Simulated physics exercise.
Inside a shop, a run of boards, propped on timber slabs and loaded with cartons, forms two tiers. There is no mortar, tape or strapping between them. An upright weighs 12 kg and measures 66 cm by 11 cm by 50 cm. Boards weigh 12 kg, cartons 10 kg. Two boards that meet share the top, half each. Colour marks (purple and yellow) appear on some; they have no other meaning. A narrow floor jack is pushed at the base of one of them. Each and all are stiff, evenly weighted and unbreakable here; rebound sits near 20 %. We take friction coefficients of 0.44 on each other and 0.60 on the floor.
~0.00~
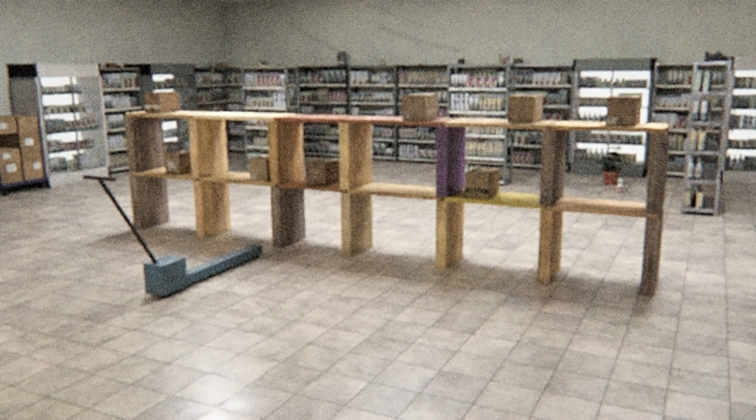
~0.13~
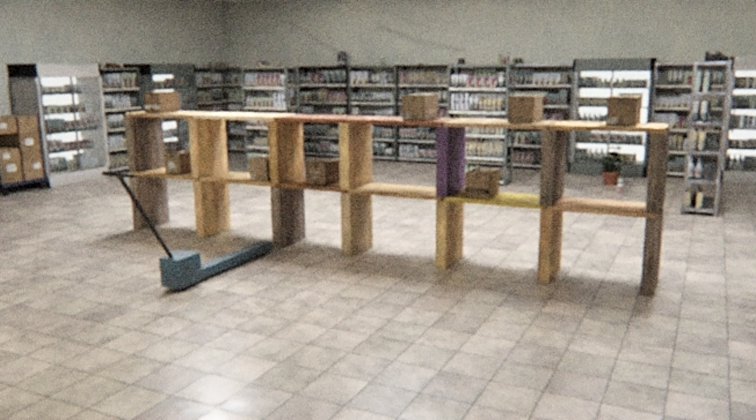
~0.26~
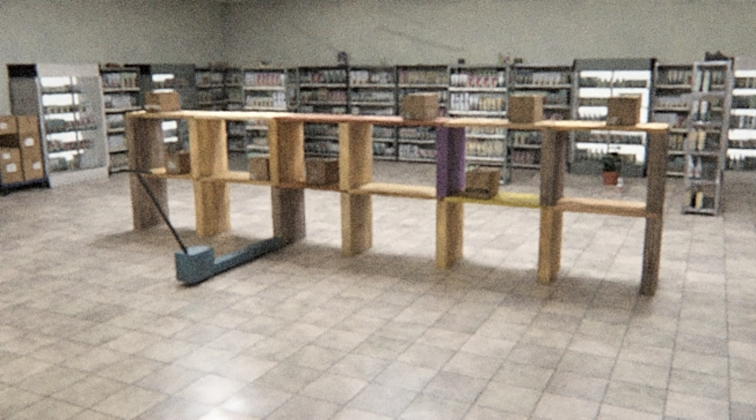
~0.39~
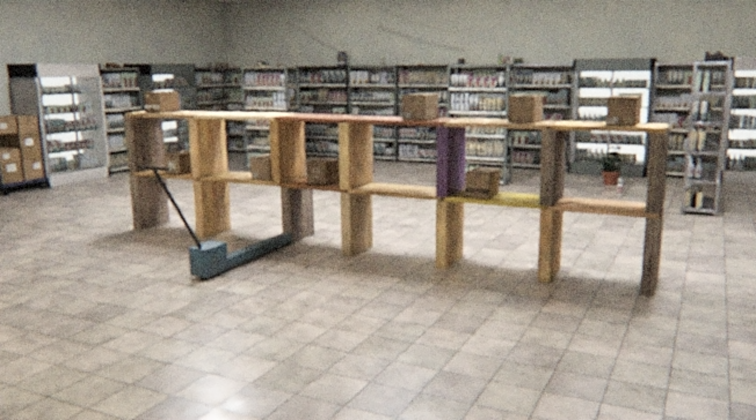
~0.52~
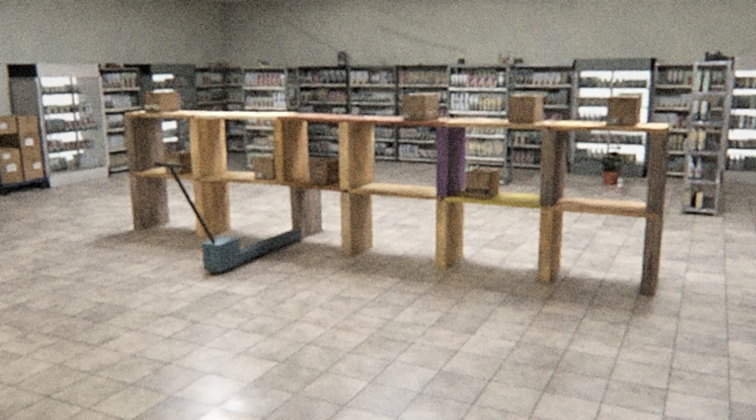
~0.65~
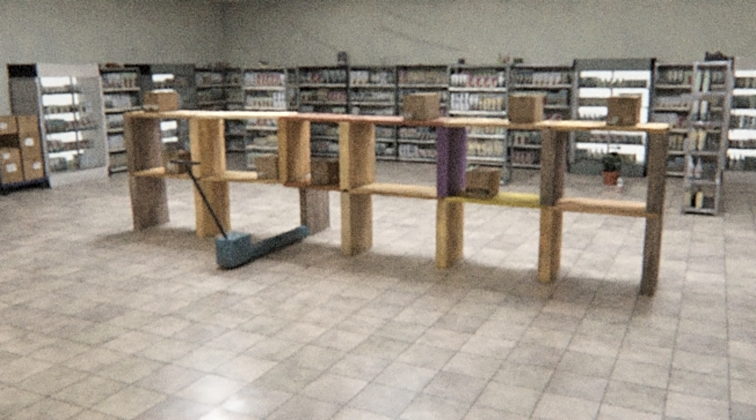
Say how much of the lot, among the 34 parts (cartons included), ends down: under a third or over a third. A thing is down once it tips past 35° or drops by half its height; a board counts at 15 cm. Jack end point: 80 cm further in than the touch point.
The share ending down is upwards of a third.
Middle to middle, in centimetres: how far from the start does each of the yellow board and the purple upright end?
Net displacement (cm): Yellow = 0; purple = 20.
After 1.18 s, 8 of the 34 pieces down.
After 1.70 s, 19 of the 34 pieces down; purple upright 16° from how it stood.
In the end (5.6 s), 24 of the 34 pieces down; purple upright on its side; yellow board unmoved. That is 71 per cent. From the last view, middles, purple upright near (466, 163), yellow board near (500, 199).
